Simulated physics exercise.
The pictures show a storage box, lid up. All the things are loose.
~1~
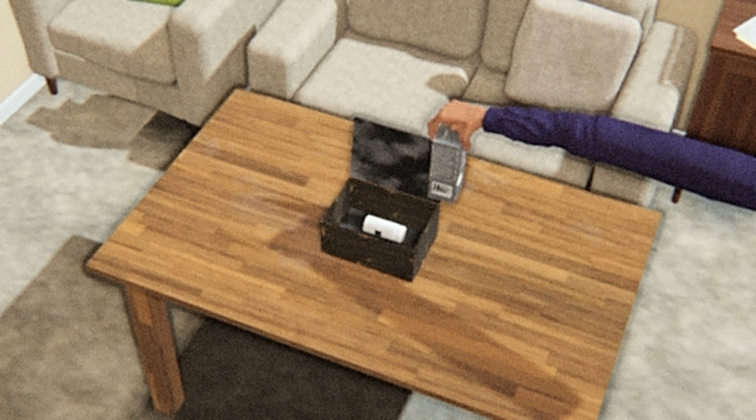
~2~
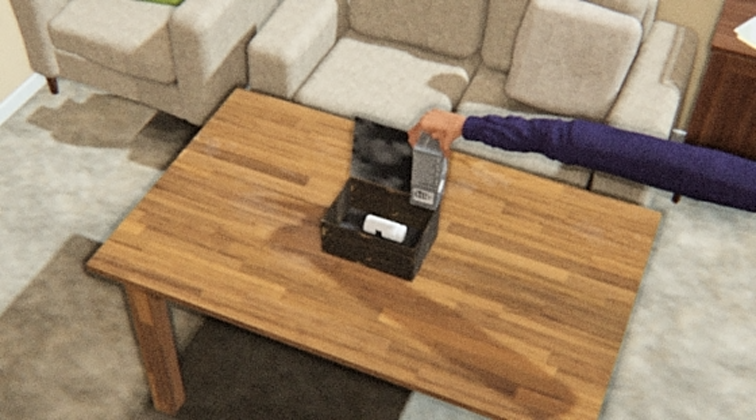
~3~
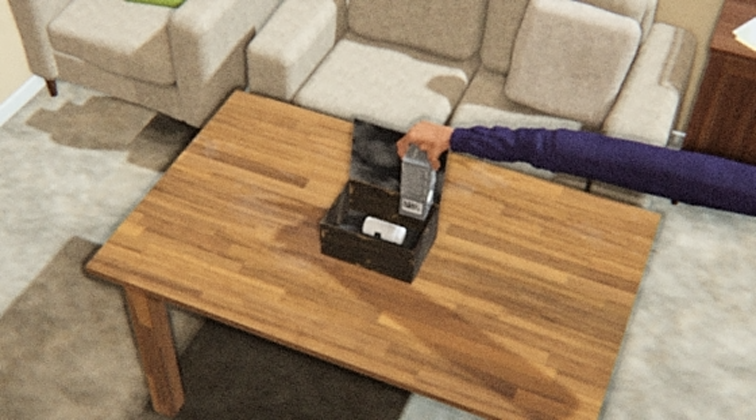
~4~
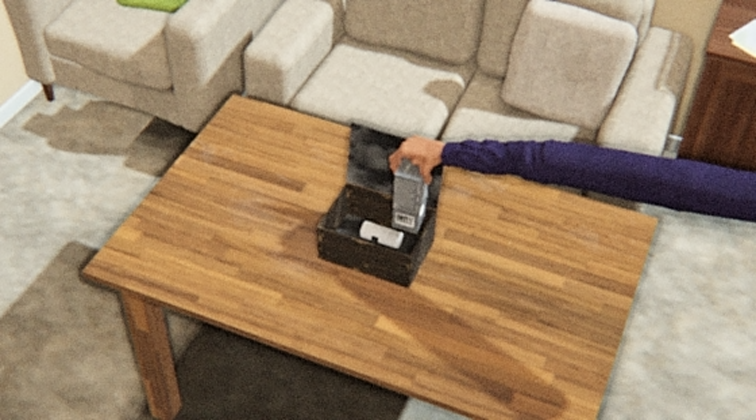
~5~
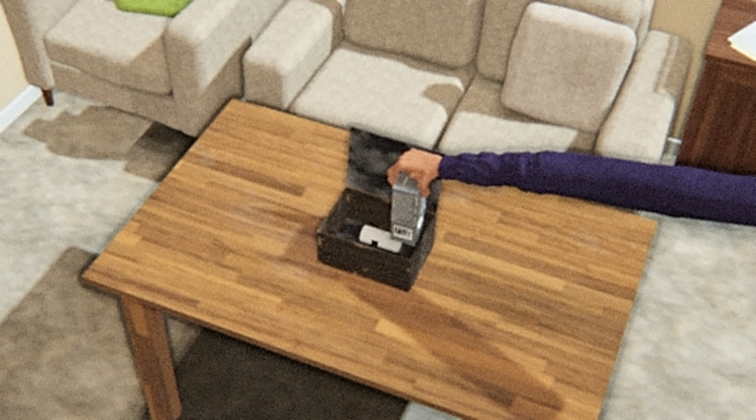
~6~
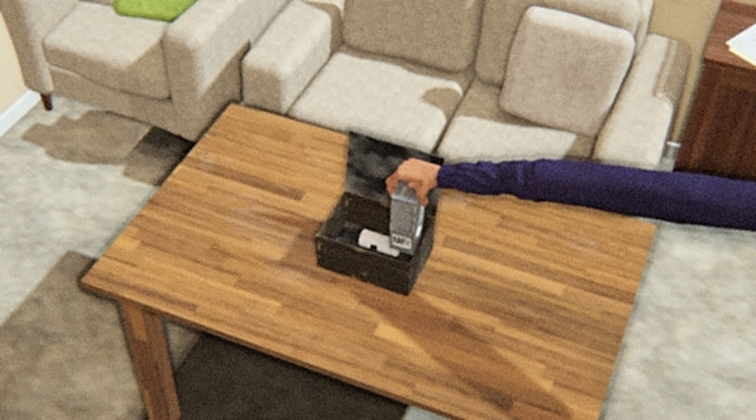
A hand in a dark purple sleeve moved a grey carton left over an open black box on a wooden table, then lowered it inside beside a white shaker and kept hold of it.
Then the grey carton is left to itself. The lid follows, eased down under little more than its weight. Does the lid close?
As it turns out, it stays ajar.
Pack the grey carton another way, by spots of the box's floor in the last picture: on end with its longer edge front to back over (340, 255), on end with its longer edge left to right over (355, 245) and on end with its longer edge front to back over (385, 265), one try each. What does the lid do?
First try: It stays ajar; second try: It will not close; third try: It stays ajar.
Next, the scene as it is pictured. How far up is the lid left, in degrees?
Some 85° above the rim.
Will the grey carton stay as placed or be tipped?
The grey carton ends up tilted.
Then, 0.30 s on from there, grey carton turned 23° from how it was put near (416, 222).
Then, 2.30 s on from there, lid 83° above the rim; grey carton turned 29° from how it was put near (415, 223); white shaker shifted a little.
Then, 3.80 s on from there, lid 88° above the rim; grey carton turned 31° from how it was put near (414, 224); white shaker shifted a little.
Then, 5.00 s on from there, lid 86° above the rim; grey carton turned 35° from how it was put near (412, 225); white shaker shifted about its own width.
In the end, lid 83° above the rim; toppled in the box, grey carton; moved from the start, white shaker. At the end, from the last picture's camera, grey carton near (410, 227).
